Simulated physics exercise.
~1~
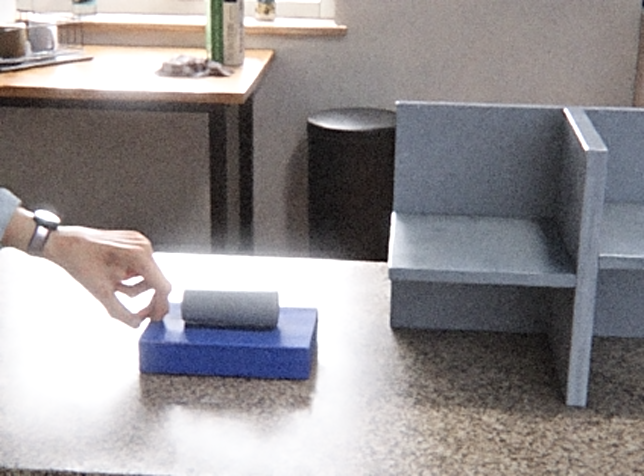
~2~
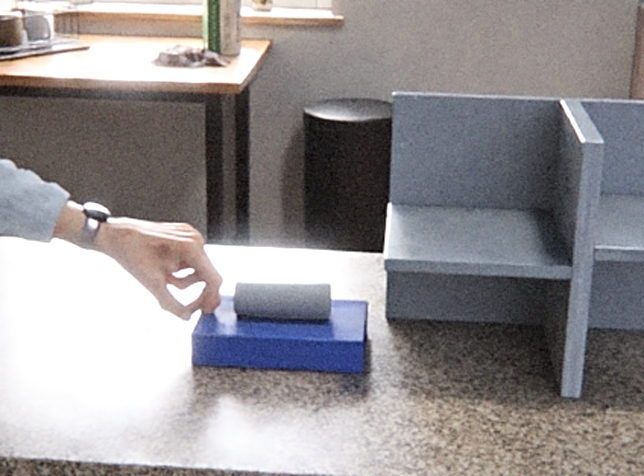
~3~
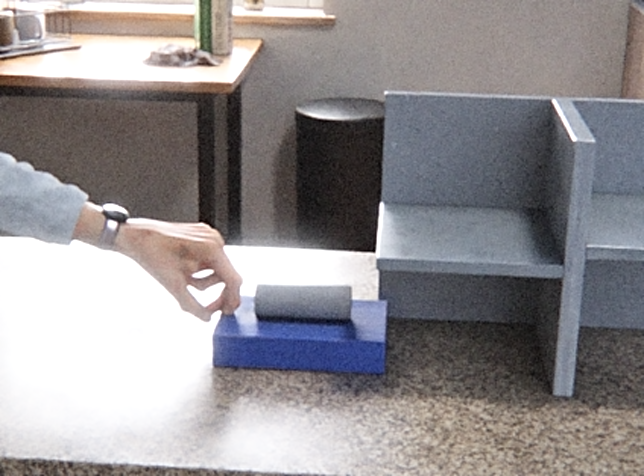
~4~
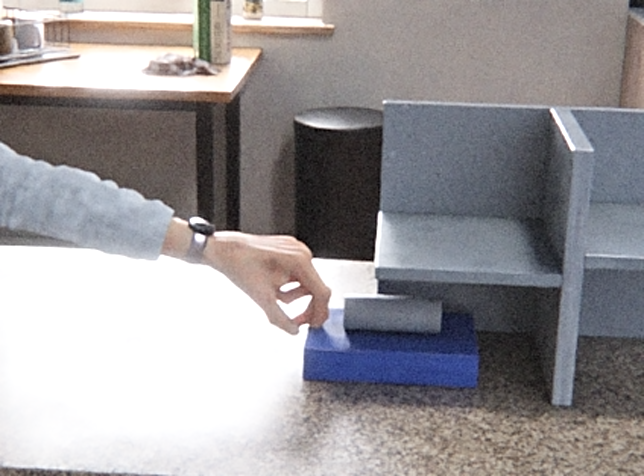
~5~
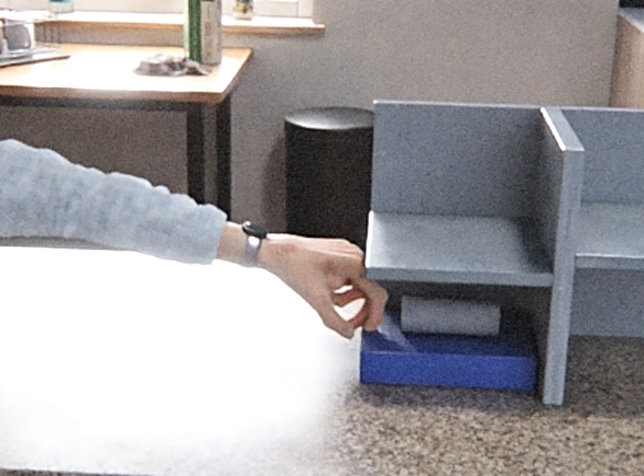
A hand slides a blue board carrying a grey cylinder rightward beneath a low grey shelf.
